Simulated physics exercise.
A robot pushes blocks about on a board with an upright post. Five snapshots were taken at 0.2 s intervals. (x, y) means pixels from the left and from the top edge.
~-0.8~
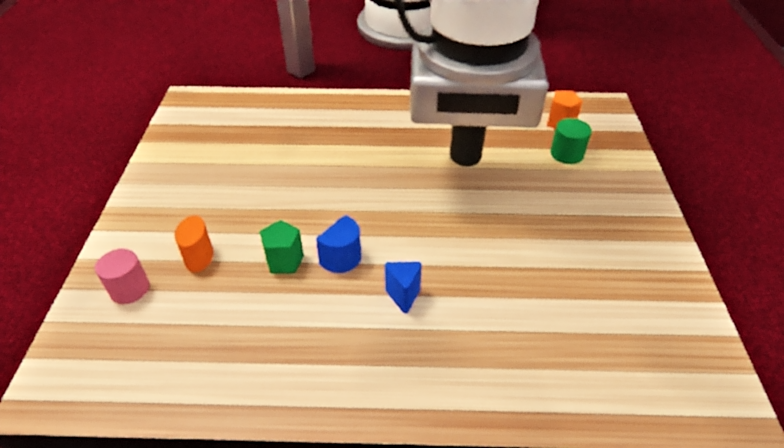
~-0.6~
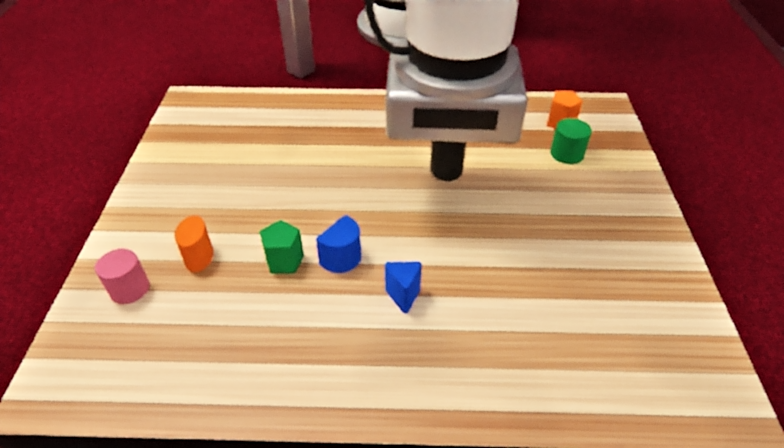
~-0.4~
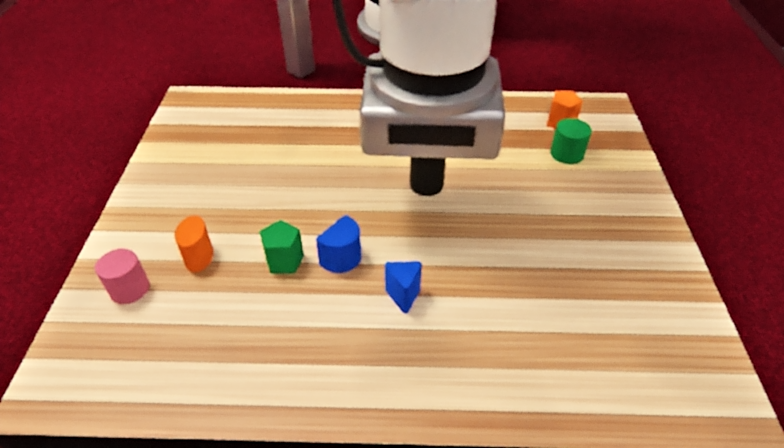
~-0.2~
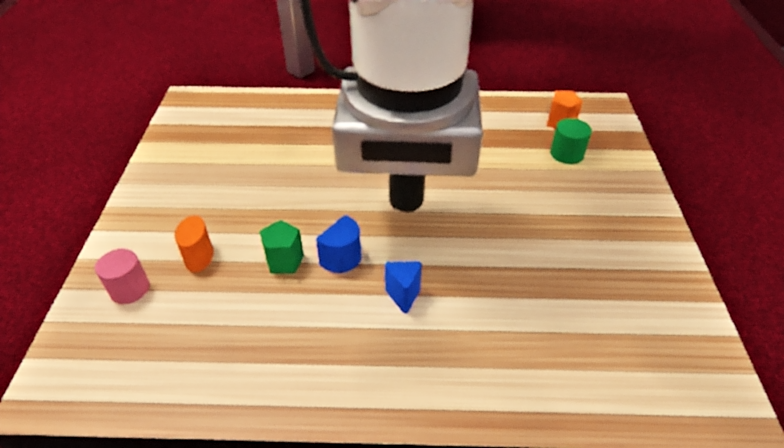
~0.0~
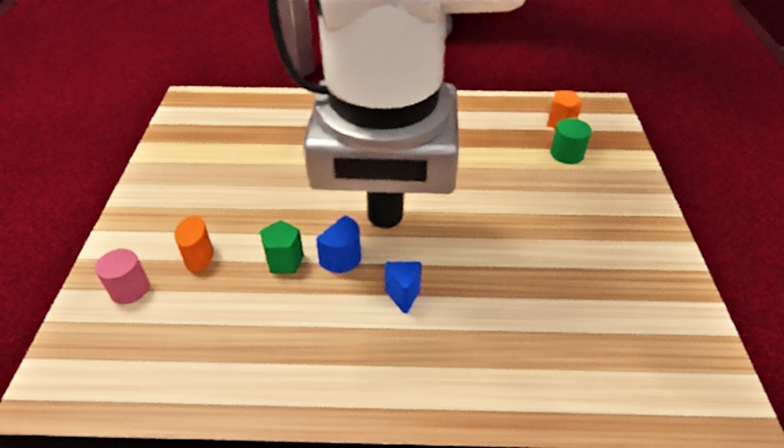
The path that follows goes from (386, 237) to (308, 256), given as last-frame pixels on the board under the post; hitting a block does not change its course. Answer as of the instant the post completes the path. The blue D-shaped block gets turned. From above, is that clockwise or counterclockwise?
That block twists counter-clockwise.
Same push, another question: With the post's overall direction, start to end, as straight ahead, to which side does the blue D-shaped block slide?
Goes left.
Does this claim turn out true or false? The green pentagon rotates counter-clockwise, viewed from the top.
It is false.
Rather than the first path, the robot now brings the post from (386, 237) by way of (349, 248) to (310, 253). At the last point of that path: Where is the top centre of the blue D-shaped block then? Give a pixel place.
I'd expect the centre of its top face to be at (290, 254).
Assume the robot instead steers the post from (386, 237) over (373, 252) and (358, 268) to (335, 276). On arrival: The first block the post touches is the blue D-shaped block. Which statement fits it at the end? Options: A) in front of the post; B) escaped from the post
My answer is option A.
On the path given first. Halfway along, post (345, 227); blue D-shaped block (318, 243), turned 25° anticlockwise.
At the end, post (305, 236); green pentagon (257, 240), turned 35° clockwise; blue D-shaped block (292, 258), turned 65° anticlockwise; blue triangular block not moved.
